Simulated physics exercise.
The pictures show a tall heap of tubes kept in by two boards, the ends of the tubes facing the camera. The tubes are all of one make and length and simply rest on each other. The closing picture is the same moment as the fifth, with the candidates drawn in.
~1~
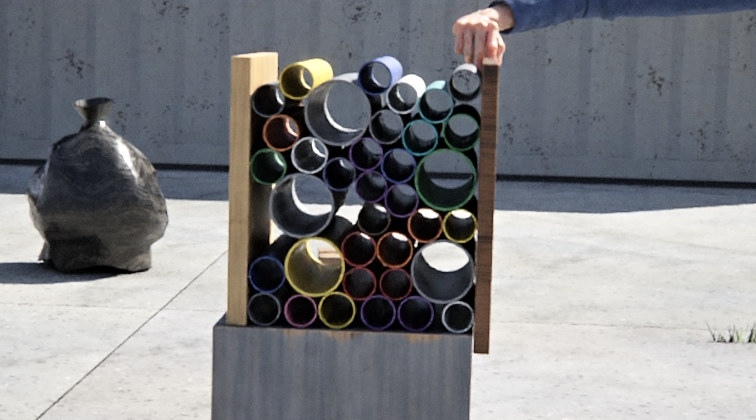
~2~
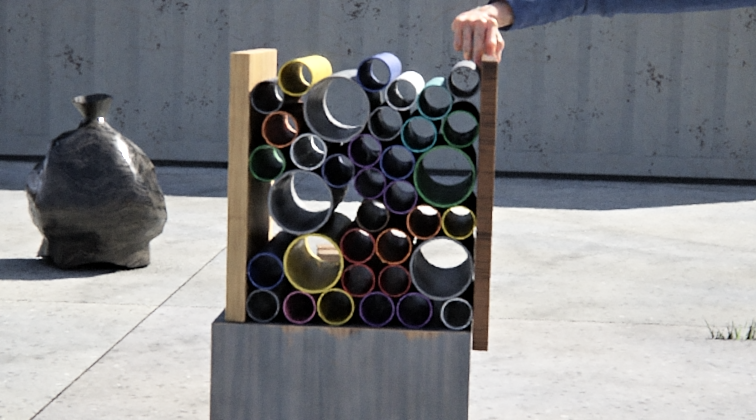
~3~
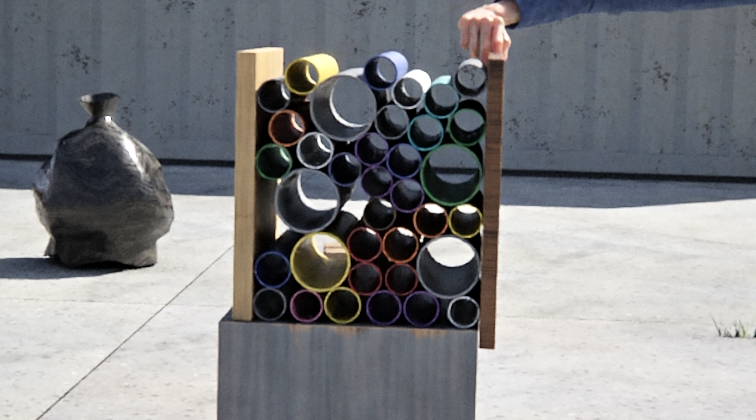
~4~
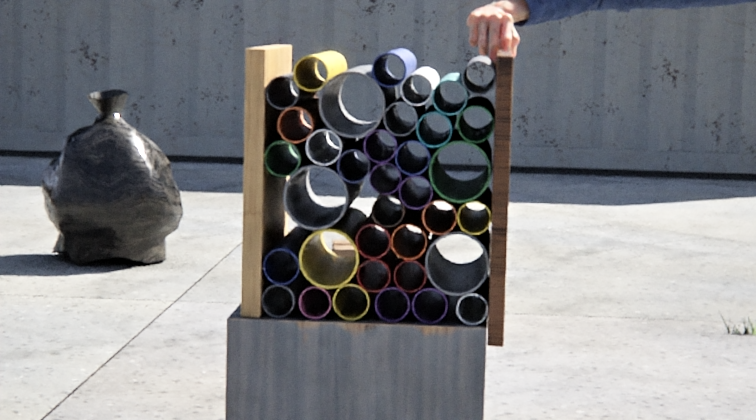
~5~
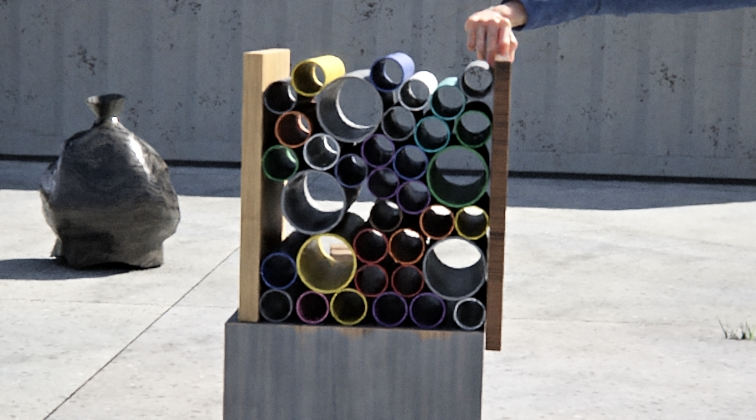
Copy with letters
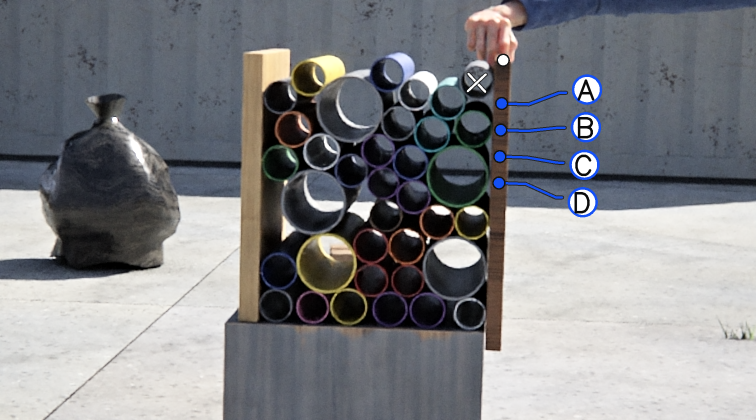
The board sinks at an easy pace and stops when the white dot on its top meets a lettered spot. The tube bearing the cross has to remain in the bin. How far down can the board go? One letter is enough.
Lower it to A and no more.
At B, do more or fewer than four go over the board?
It loses fewer than four.
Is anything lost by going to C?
Yes.
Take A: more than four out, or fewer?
At A, fewer than four.
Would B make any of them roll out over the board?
At B: Yes.
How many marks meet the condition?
One of them.
On the marked copy, A at (501, 104); B at (501, 130); C at (500, 157); D at (499, 183); the cross at (477, 83); the white dot at (503, 61).
Following A. Soon after the start, top of the board (494, 88).
Later, top of the board (493, 103).
In the end, top of the board (493, 103), none out over the board, the crossed one still inside.
As for the rest, B lets the crossed one out; C lets the crossed one out; D lets the crossed one out.
